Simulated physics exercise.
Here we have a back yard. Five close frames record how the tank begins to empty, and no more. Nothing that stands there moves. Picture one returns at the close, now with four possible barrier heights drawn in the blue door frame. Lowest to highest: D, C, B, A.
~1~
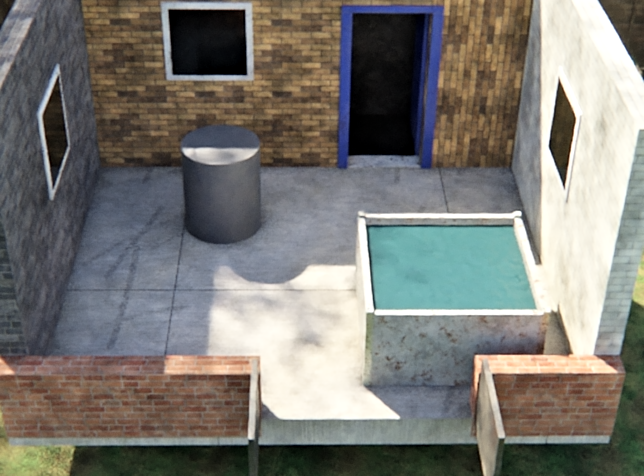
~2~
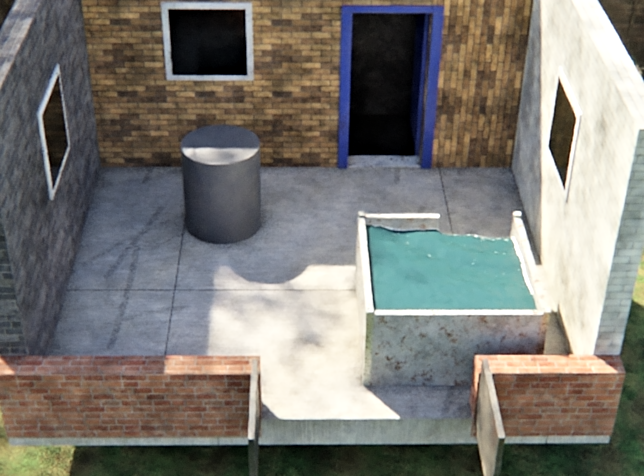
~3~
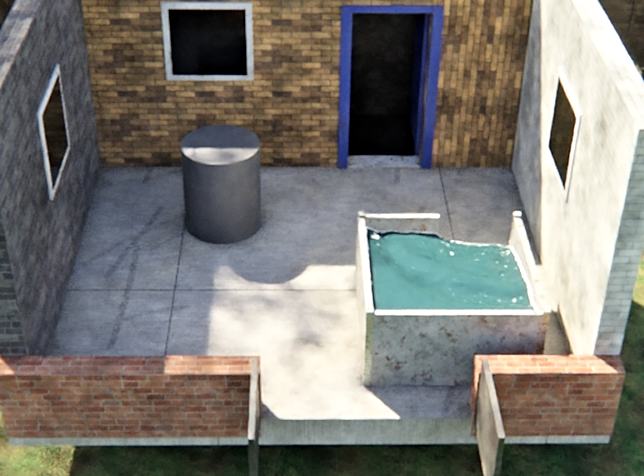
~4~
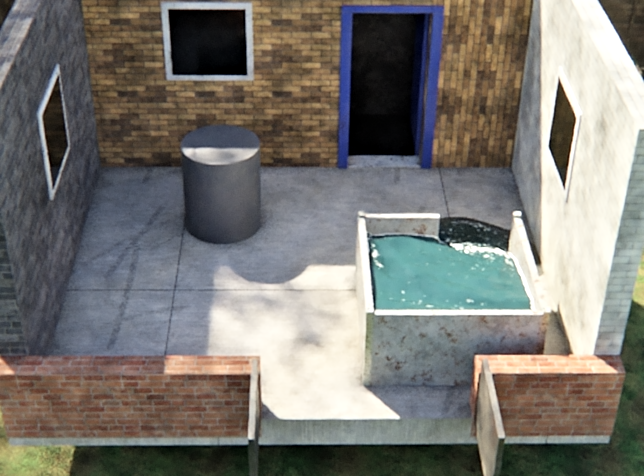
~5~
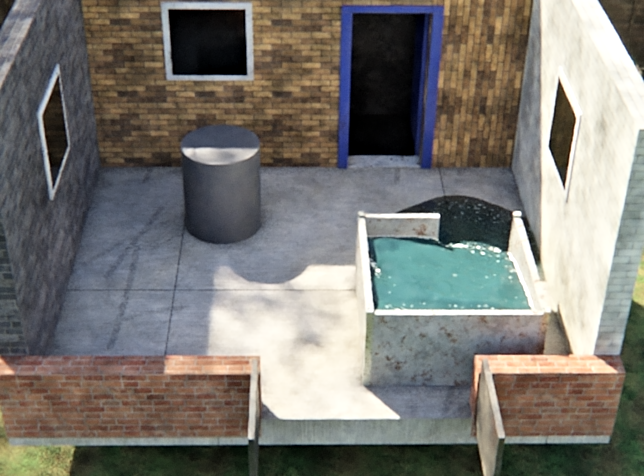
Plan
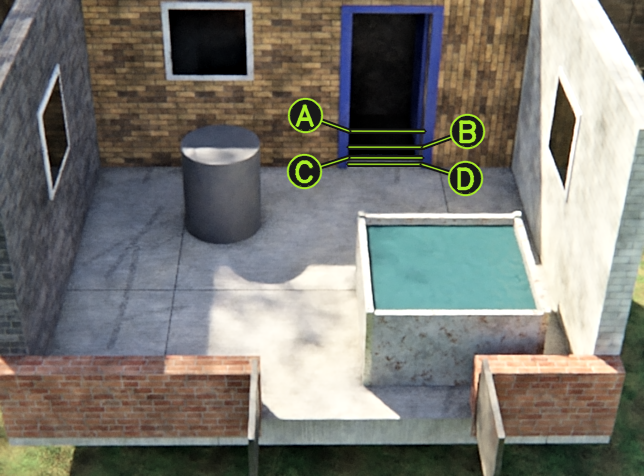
At first, a square tank of still teal water sits at the right of a walled back yard, near a gray cylinder and a blue doorway. Then the water grows choppy and its level drops at the back, where part of the rim is open, and a dark, wet patch spreads over the ground behind it.
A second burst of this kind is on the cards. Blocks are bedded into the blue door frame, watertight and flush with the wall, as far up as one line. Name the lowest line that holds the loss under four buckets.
The limit is B.
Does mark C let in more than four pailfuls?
Yes.
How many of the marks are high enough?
Two.
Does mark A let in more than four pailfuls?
No, not at all.
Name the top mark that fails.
It is C.
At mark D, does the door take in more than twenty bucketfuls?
Yes, clearly.
In lime, A at (386, 131); B at (385, 147); C at (385, 157); D at (384, 164); from the bottom up D, C, B, A.
With A, nothing gets over.
With B, a splash gets over, under a bucket.
With C, about 11 bucketfuls get in.
With D, dozens of bucketfuls pour in.
